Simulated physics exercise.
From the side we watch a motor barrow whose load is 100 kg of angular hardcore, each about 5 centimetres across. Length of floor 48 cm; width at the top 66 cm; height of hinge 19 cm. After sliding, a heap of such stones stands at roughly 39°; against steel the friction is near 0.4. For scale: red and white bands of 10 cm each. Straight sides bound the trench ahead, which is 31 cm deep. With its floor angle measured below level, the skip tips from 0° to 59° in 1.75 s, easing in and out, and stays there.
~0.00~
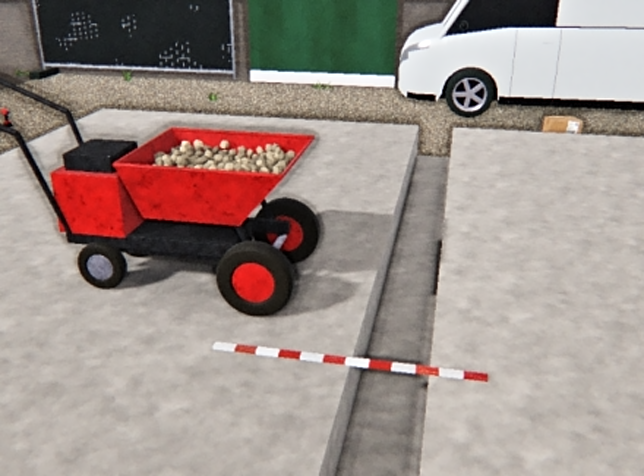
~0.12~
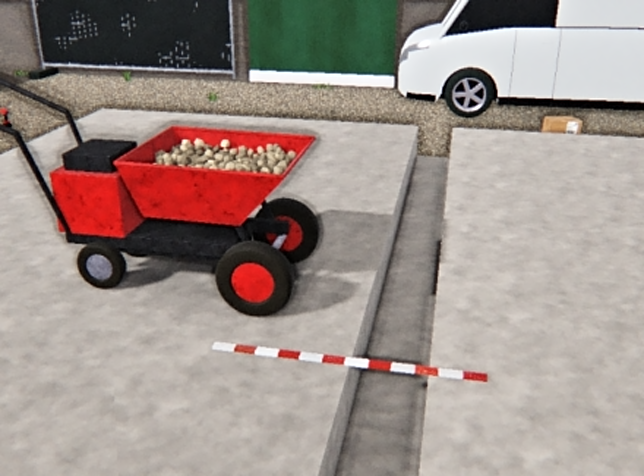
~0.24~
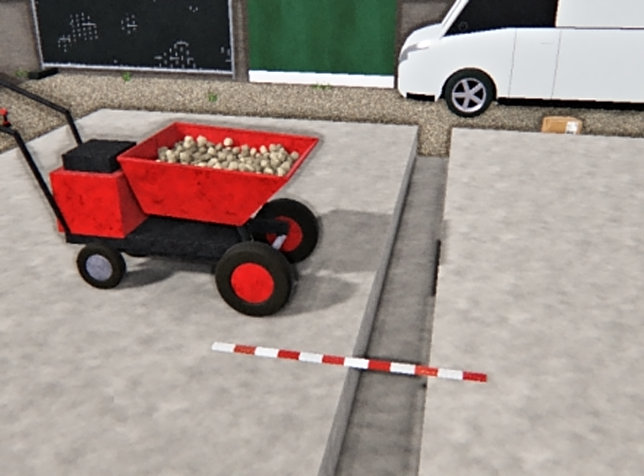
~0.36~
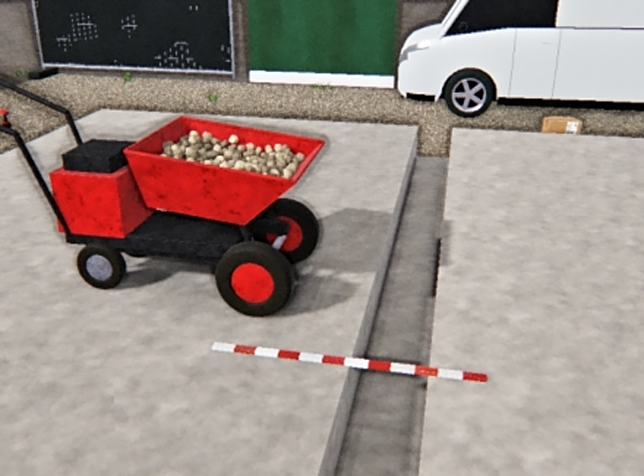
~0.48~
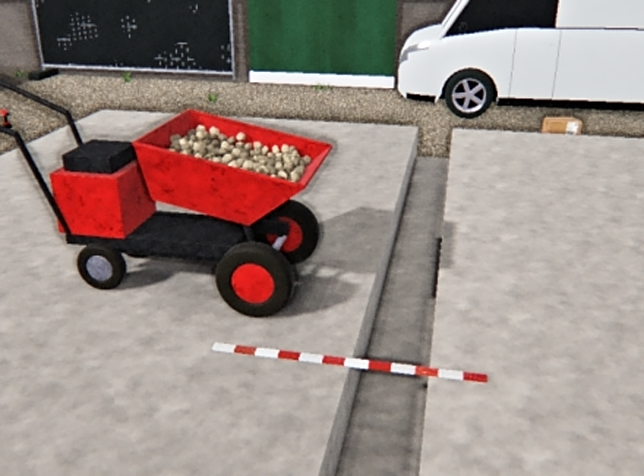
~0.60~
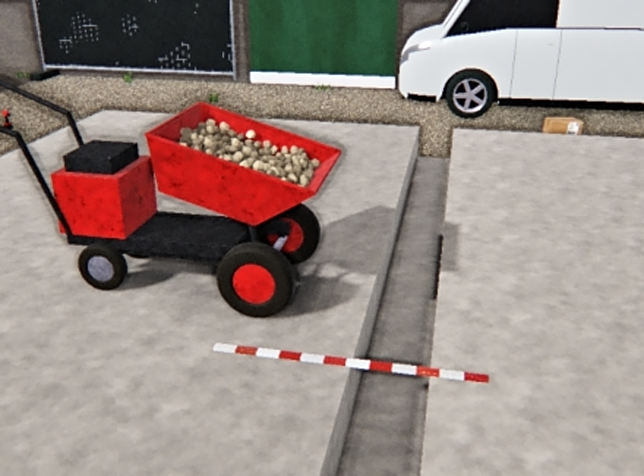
Red motor barrow loaded with pale stones standing beside a straight trench, its skip gradually tilting forward to the right.
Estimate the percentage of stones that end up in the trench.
Roughly 32 per cent.
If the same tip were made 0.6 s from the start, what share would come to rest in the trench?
Something close to 40 per cent.
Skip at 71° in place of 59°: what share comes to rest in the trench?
In that case near 95 per cent.
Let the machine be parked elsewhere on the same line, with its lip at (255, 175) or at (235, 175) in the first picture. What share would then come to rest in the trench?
I'd expect close to 25 per cent at the first and 15 per cent at the second.
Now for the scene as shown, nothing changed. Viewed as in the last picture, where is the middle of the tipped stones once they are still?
At about pixel (405, 344) in the last view.
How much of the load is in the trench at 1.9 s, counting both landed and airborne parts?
At that moment: Approx. 5 %.
After 1.3 s the floor is at 50°; 100 % in the skip; the foremost stones are at (353, 212).
After 1.9 s the floor is at 59°; 97 % in the skip, 3 % in the trench; the foremost stones are at (400, 288).
After 2.2 s the floor is at 59°; 85 % in the skip, 15 % in the trench; the foremost stones are at (431, 341).
After 4.2 s the floor is at 59°; 67 % in the skip, 32 % in the trench; the foremost stones are at (436, 334).
